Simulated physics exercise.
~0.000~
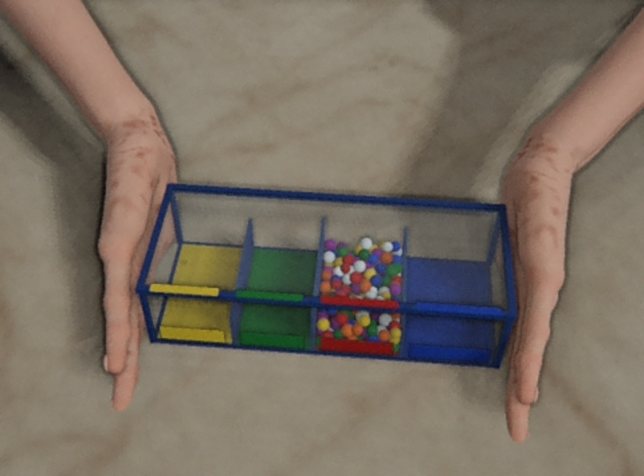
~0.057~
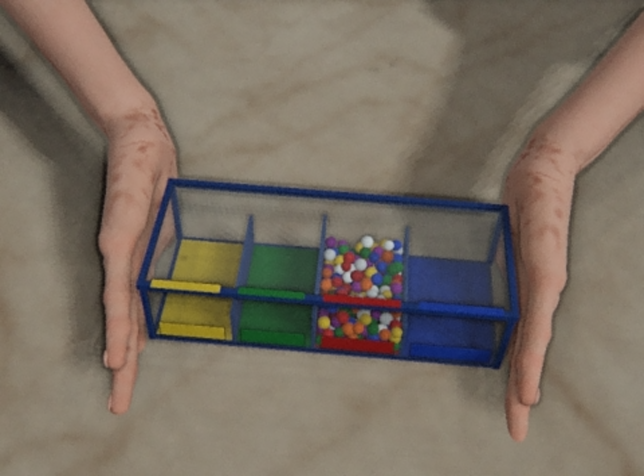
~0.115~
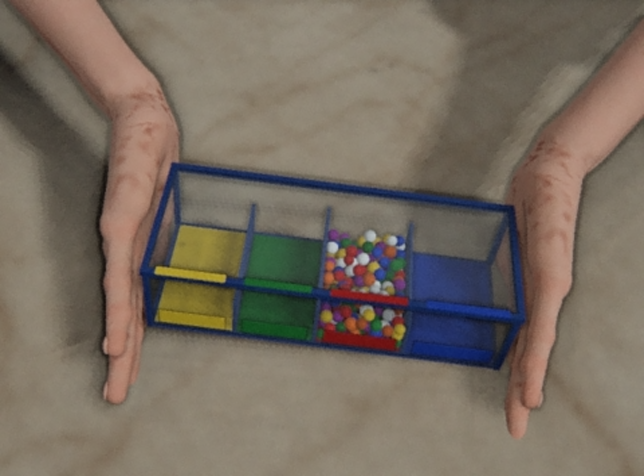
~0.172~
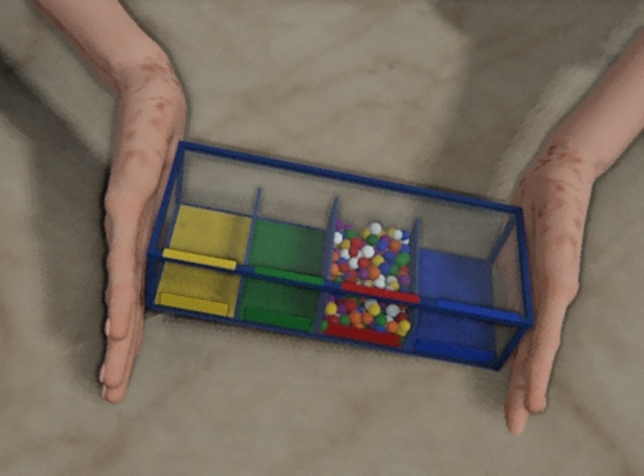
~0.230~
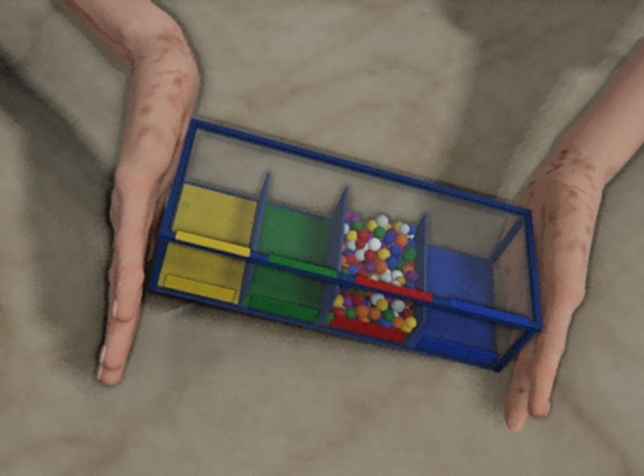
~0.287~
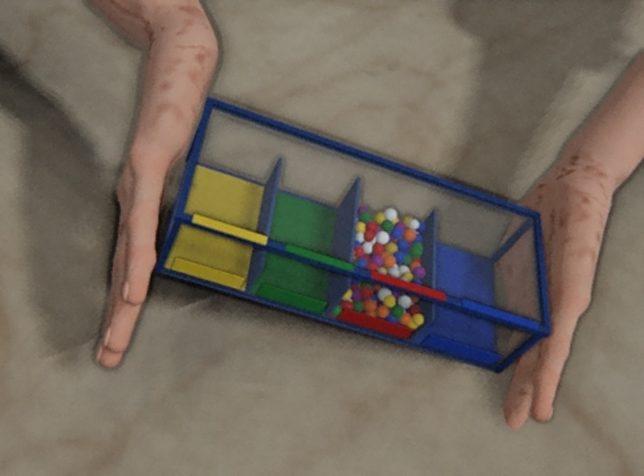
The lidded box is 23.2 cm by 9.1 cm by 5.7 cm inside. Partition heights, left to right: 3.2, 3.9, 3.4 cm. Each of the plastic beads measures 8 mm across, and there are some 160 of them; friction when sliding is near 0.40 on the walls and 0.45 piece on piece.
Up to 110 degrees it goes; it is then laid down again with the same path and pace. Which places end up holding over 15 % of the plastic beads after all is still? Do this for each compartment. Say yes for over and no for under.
One by one: Red compartment: Does not clear the bar. Blue compartment: Clears the bar. Green compartment: Does not clear the bar. Yellow compartment: Does not clear the bar.
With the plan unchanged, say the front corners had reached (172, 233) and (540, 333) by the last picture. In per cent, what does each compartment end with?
Final shares, in per cent - red: 20, blue: 80, green: 0, yellow: 0.
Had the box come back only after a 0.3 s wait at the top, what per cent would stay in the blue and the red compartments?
You'd end up with blue at 100 per cent and red at 0 per cent.
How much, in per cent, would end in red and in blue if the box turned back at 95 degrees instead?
Red: 30; blue: 70 (per cent).
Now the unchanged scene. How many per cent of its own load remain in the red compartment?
Close to 0 in a hundred.
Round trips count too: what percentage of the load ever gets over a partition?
That share comes to about 95 per cent.
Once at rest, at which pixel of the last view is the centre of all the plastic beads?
When it all comes to rest, the middle is near (459, 317).
Then, at 1.30 s, tilt 110 degrees; red 30 %, blue 70 %.
Then, at 1.97 s, tilt 48 degrees; red 5 %, blue 95 %.
Then, at 2.68 s, tilt 0 degrees; red 5 %, blue 95 %.
At rest (3.2 s), red 5 %, blue 95 %, green 0 %, yellow 0 %.
